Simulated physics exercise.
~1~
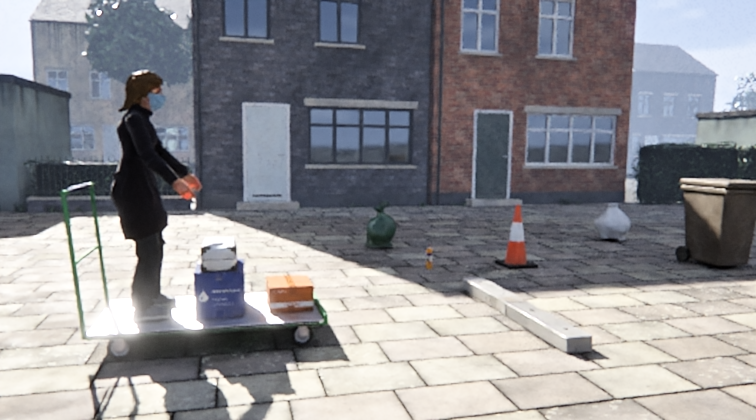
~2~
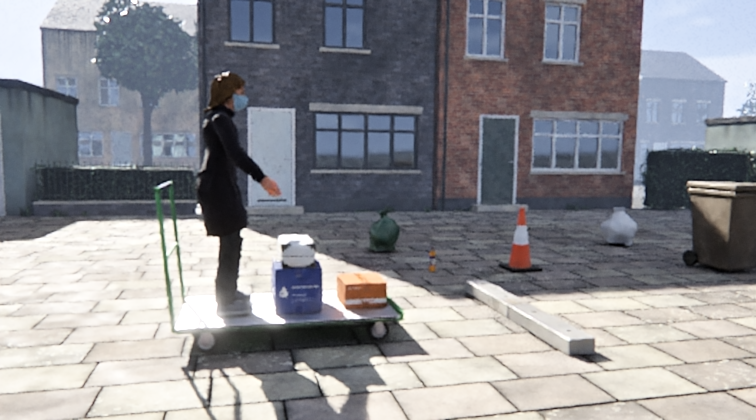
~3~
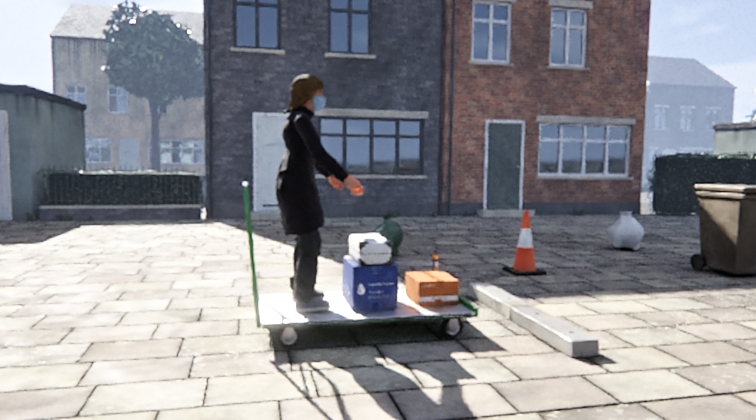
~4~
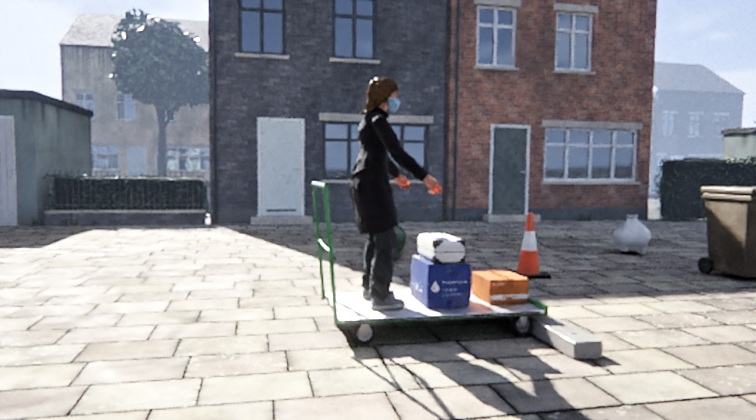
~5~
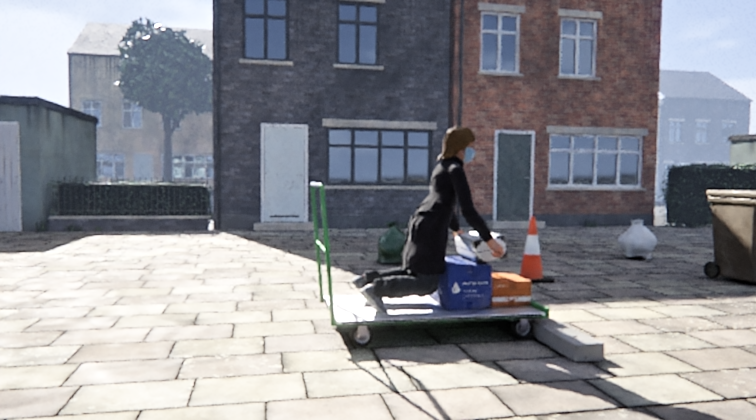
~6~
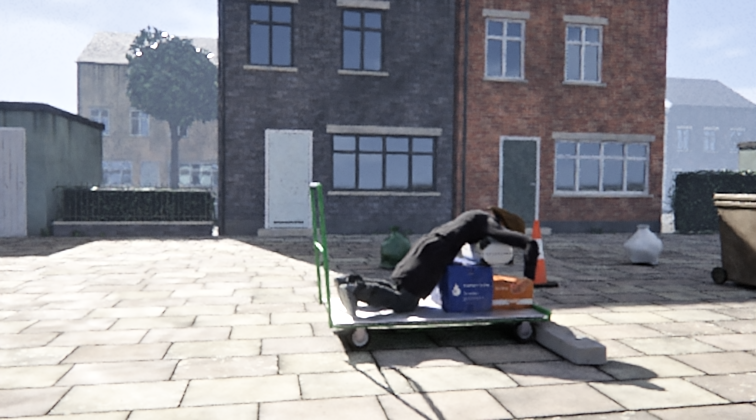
The footage shows a masked person in black riding a green-railed trolley rightward across paving with a white suitcase, blue parcel and orange carton, until it stops at a kerb and the person drops kneeling, then slumps forward over the items, which remain on the deck.
